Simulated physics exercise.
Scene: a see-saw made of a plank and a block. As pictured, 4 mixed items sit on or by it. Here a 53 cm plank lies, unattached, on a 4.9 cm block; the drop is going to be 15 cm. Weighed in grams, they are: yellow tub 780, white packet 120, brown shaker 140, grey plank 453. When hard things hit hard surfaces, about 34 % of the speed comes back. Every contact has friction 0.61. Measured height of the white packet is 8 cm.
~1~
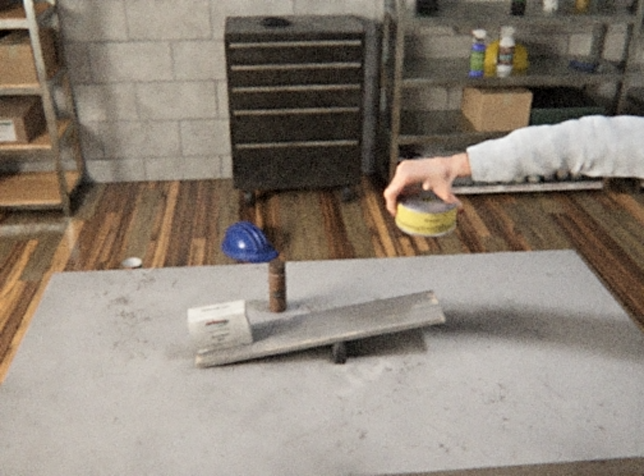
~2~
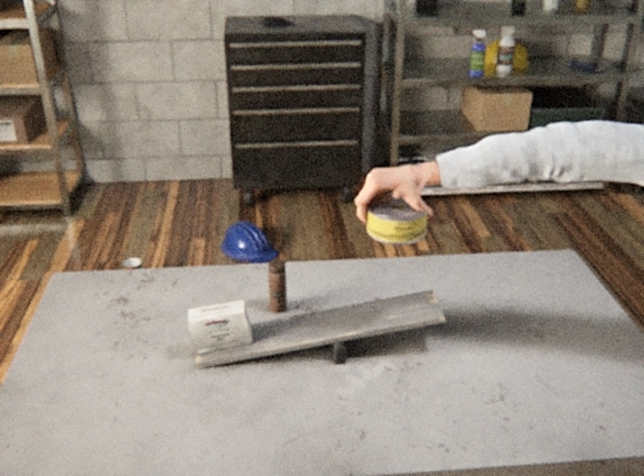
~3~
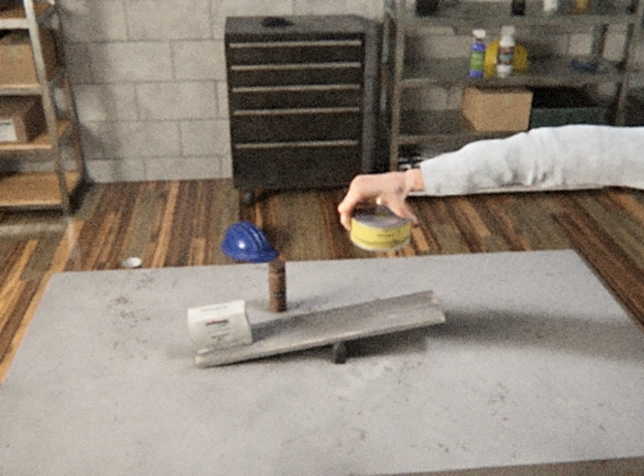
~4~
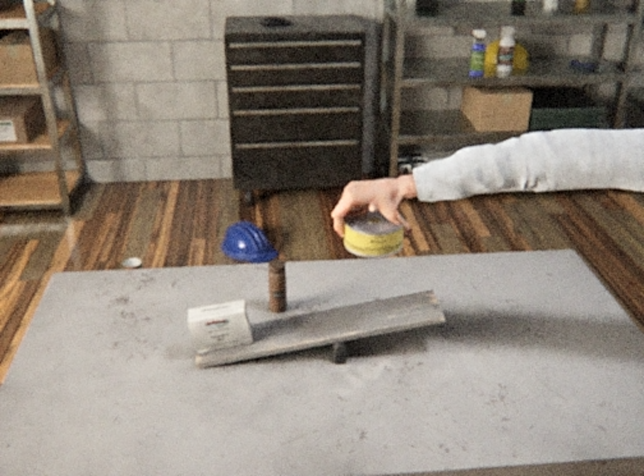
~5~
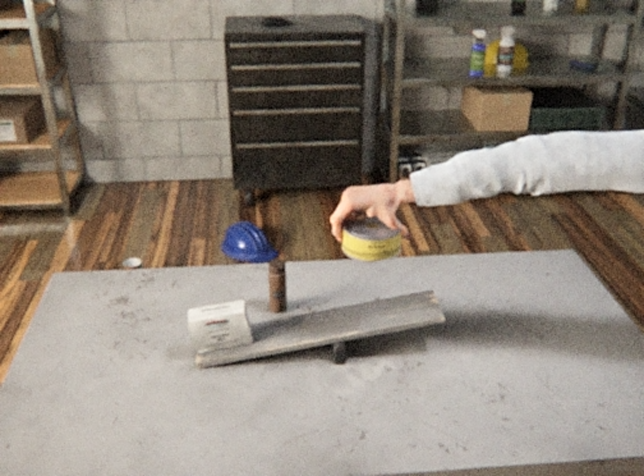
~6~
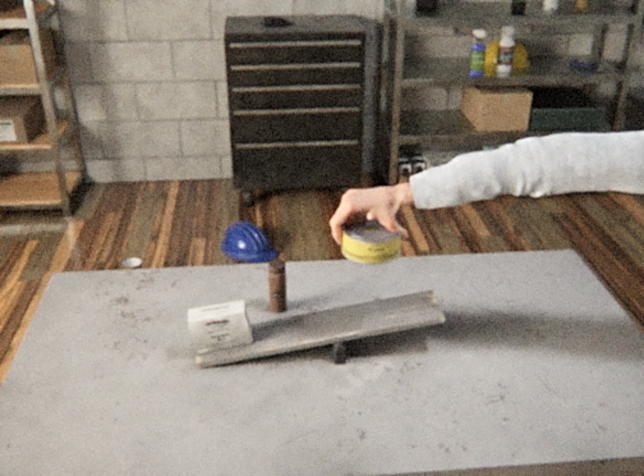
The clip opens on a hand holding a yellow tub to the upper right of a tilted grey plank, with a white packet on its lowered left end. The hand carries the tub left and slightly down, slows, and hovers above the plank's raised right side while everything else stays still.
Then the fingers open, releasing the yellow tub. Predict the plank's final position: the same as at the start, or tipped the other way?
Tipped the other way.
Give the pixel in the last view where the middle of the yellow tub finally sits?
Roughly at pixel (370, 315).
Then, 0.30 s on from there, plank at 4°, leaning as at the start; yellow tub 3° off upright near (367, 308); white packet 5° off upright.
Then, 0.60 s on from there, plank at 10°, tipped the other way; yellow tub 10° off upright near (369, 314); white packet on its side.
In the end, plank at 13°, tipped the other way; toppled on the table or plank, white packet; not toppled but over 4 cm from the start, yellow tub; the other 2 under 4 cm from the start. At the end, from the last picture's camera, yellow tub near (370, 316). The plank tips across.
